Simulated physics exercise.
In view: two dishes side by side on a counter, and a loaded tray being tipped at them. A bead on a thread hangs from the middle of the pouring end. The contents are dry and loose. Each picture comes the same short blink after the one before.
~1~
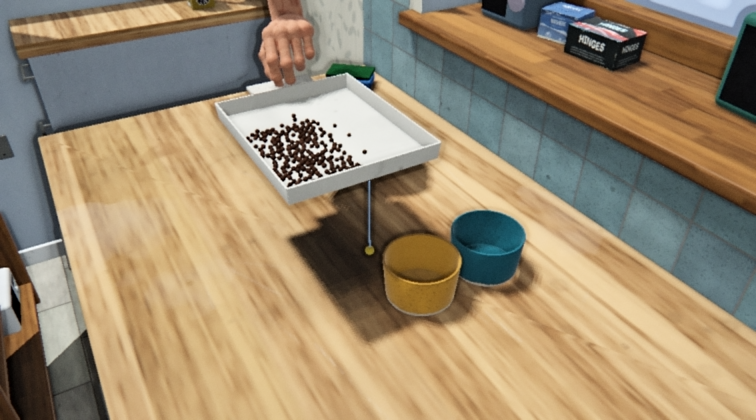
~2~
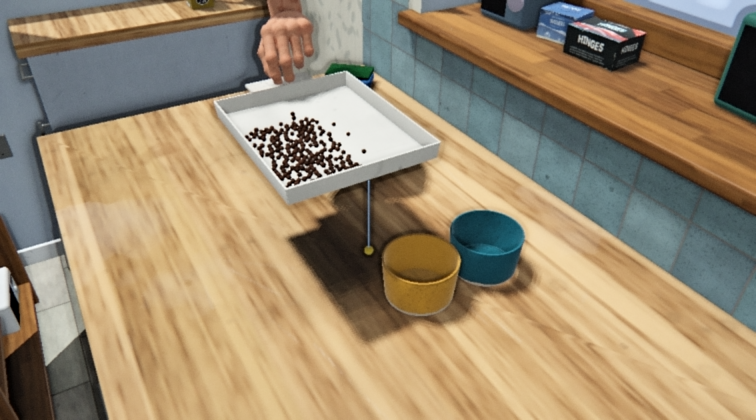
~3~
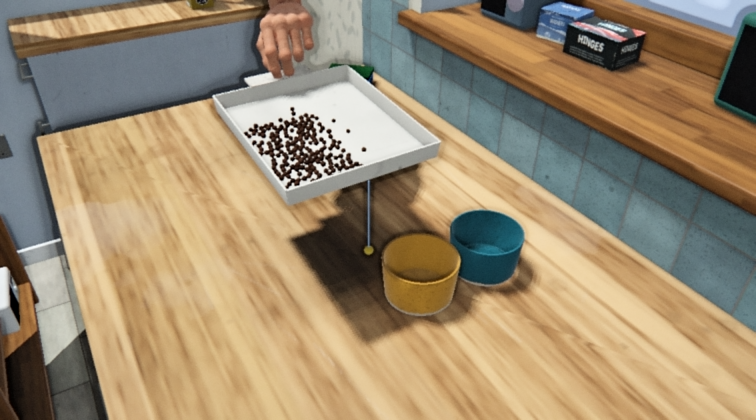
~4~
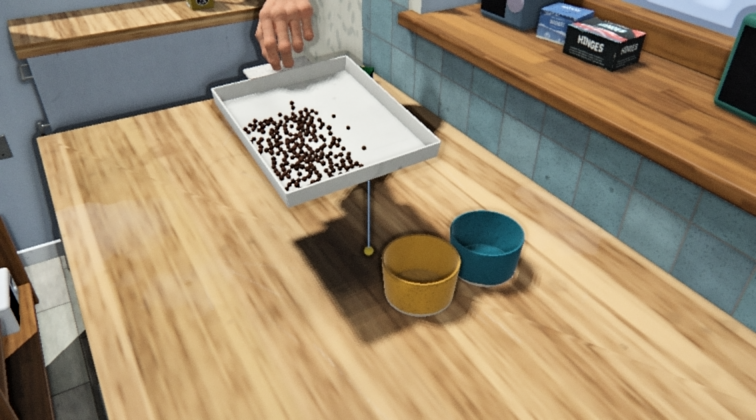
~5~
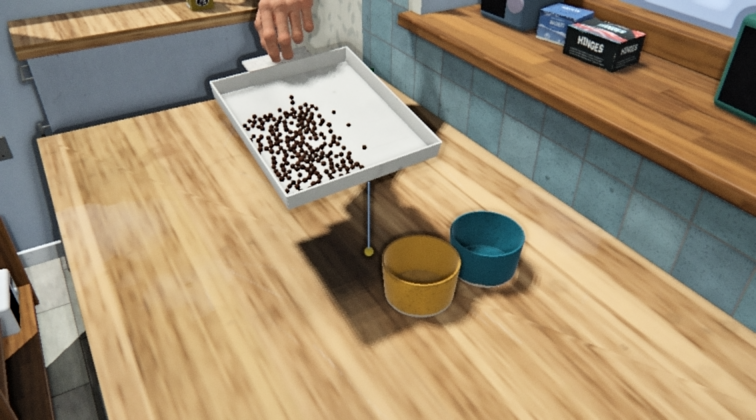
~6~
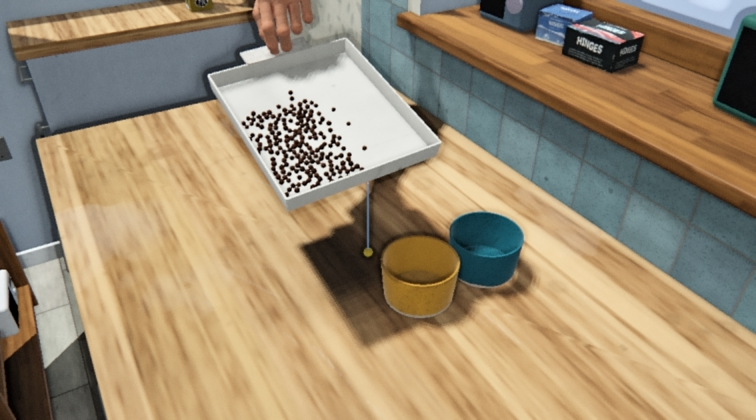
White tray of small dark berries tilting gradually as a hand raises its far end, above mustard and teal dishes on a wooden counter.
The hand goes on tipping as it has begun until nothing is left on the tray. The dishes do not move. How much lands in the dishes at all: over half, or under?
They take under half between them.
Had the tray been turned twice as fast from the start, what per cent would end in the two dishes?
Some 0 per cent.
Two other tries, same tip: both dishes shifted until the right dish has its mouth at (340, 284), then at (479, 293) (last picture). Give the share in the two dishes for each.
The first gives 70 %, the second 0 %.
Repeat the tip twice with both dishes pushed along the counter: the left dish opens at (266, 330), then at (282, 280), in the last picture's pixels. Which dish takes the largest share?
At the first place the right one, at the second the left dish.
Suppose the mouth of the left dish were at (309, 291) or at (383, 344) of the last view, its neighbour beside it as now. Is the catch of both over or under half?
First over half, then below a half.
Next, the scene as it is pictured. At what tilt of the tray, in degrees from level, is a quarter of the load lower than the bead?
Around 100° of tilt.
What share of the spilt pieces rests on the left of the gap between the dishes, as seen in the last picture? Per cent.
Roughly 90 in a hundred.
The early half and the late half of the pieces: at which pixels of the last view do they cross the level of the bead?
At about (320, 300), then at (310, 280).
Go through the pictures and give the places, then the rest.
The first picture shows corners of the pouring end near (288, 187) and (439, 142), level; middle of the load near (302, 152), allspice berries; left dish near (443, 295); right dish near (510, 266); bead on its thread near (370, 250).
The second picture shows corners of the pouring end near (287, 188) and (438, 142), level; middle of the load near (301, 151).
The third picture shows corners of the pouring end near (287, 189) and (438, 141), tipped barely, lowest at the left corner; middle of the load near (301, 149).
The fourth picture shows corners of the pouring end near (287, 192) and (439, 141), tipped a little, lowest at the left corner; middle of the load near (301, 147).
The fifth picture shows corners of the pouring end near (288, 195) and (439, 141), tipped a little, lowest at the left corner; middle of the load near (301, 146).
The sixth picture shows corners of the pouring end near (287, 197) and (439, 142), tipped a little, lowest at the left corner; middle of the load near (300, 146), a little on the move; left dish near (441, 297); right dish near (508, 268).
Shortly afterwards, tray tipped steeply; the whole lot on the tray.
Next, tray tipped right over; the bulk on the tray; only a few outside both; near a quarter in the air.
Some moments later, tray tipped past a quarter turn; the whole lot outside both.
In the end, tray tipped past a quarter turn; none at all in the left dish; none at all in the right dish; the whole lot outside both.
